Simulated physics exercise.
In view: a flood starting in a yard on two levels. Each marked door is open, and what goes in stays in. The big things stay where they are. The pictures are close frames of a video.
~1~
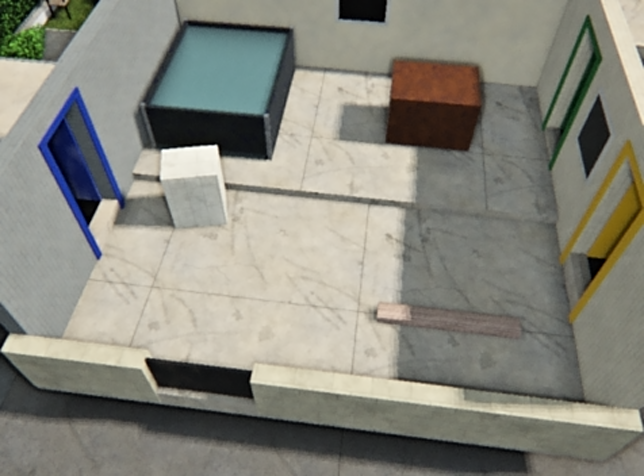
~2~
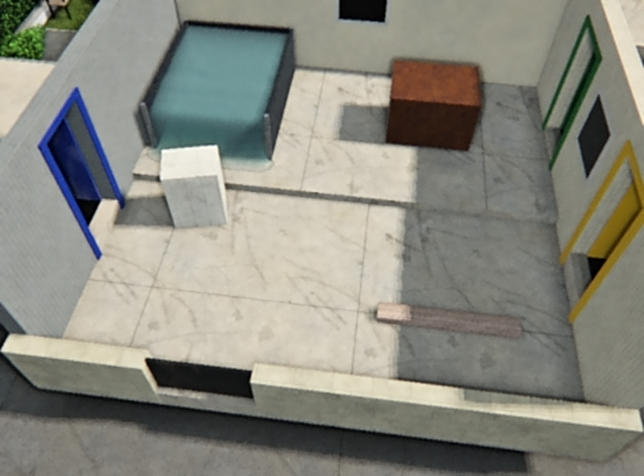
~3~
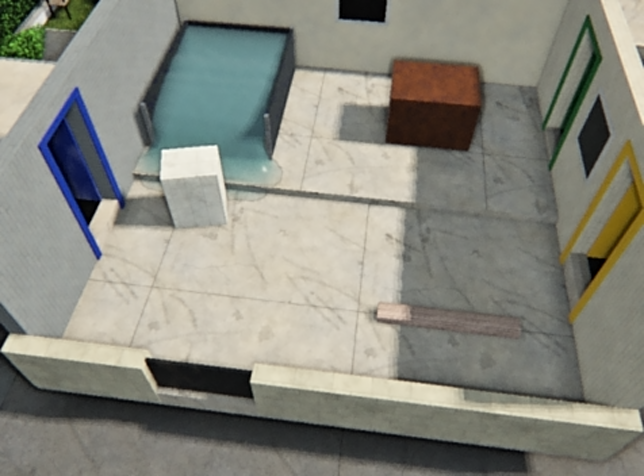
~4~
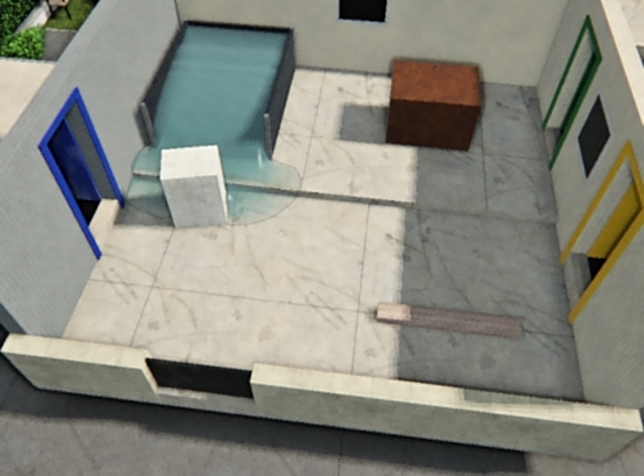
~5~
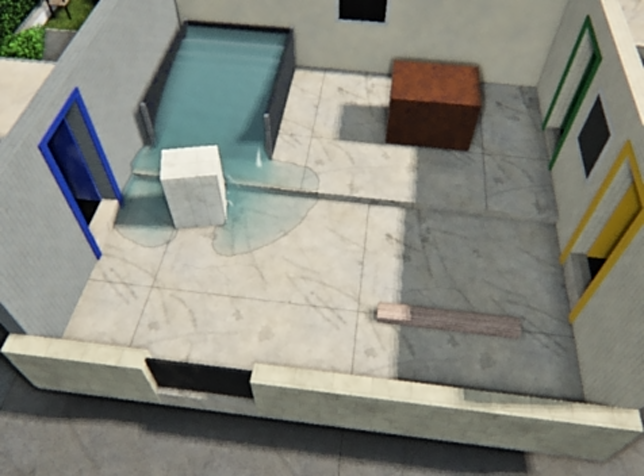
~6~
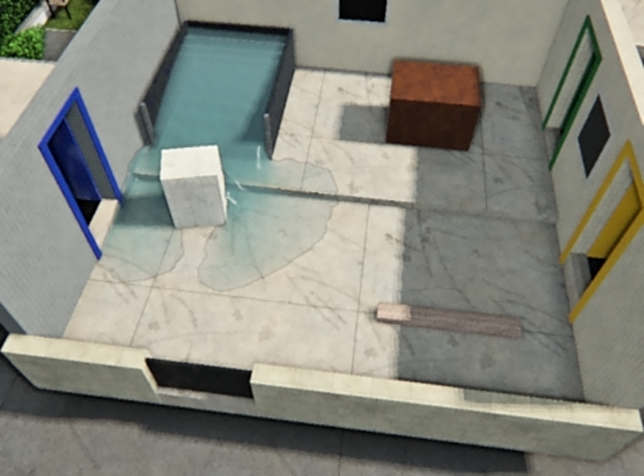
Walled yard on two levels, with water pouring from an open tank, spreading around a white block and across the pale floor.
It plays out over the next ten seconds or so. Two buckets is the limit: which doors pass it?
In the end: The green door holds within the limit; the blue door floods; the yellow door holds within the limit.
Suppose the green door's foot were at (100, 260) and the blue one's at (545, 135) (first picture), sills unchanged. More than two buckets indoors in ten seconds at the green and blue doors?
Then: The green door floods, the blue door holds.
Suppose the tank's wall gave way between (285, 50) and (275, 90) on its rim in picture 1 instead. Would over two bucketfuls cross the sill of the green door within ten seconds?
My reading: The green one floods.
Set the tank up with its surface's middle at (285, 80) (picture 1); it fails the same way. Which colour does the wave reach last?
It is the green-painted one.
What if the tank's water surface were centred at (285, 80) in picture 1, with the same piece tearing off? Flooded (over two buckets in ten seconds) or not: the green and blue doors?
One by one: Green door keeps below it, blue door stays under.
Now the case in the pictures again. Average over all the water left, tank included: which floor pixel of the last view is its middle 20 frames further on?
Around (270, 252).
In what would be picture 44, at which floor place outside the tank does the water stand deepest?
I would point to (552, 237).
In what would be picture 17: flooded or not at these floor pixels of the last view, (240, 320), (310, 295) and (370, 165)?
In turn: Flooded, under water, dry.
A moment on, water covers 35 % of the floor; the green door not reached, the blue door under two buckets in, the yellow door not reached.
Next, water covers 50 % of the floor; the green door not reached, the blue door over two buckets in, the yellow door not reached.
Then, water covers 65 % of the floor; the green door not reached, the blue door over two buckets in, the yellow door wet at the sill, nothing in.
Later, water covers 80 % of the floor; the green door wet at the sill, nothing in, the blue door over two buckets in, the yellow door wet at the sill, nothing in.
In the end, water covers 90 % of the floor; the green door wet at the sill, nothing in, the blue door over two buckets in, the yellow door wet at the sill, nothing in.
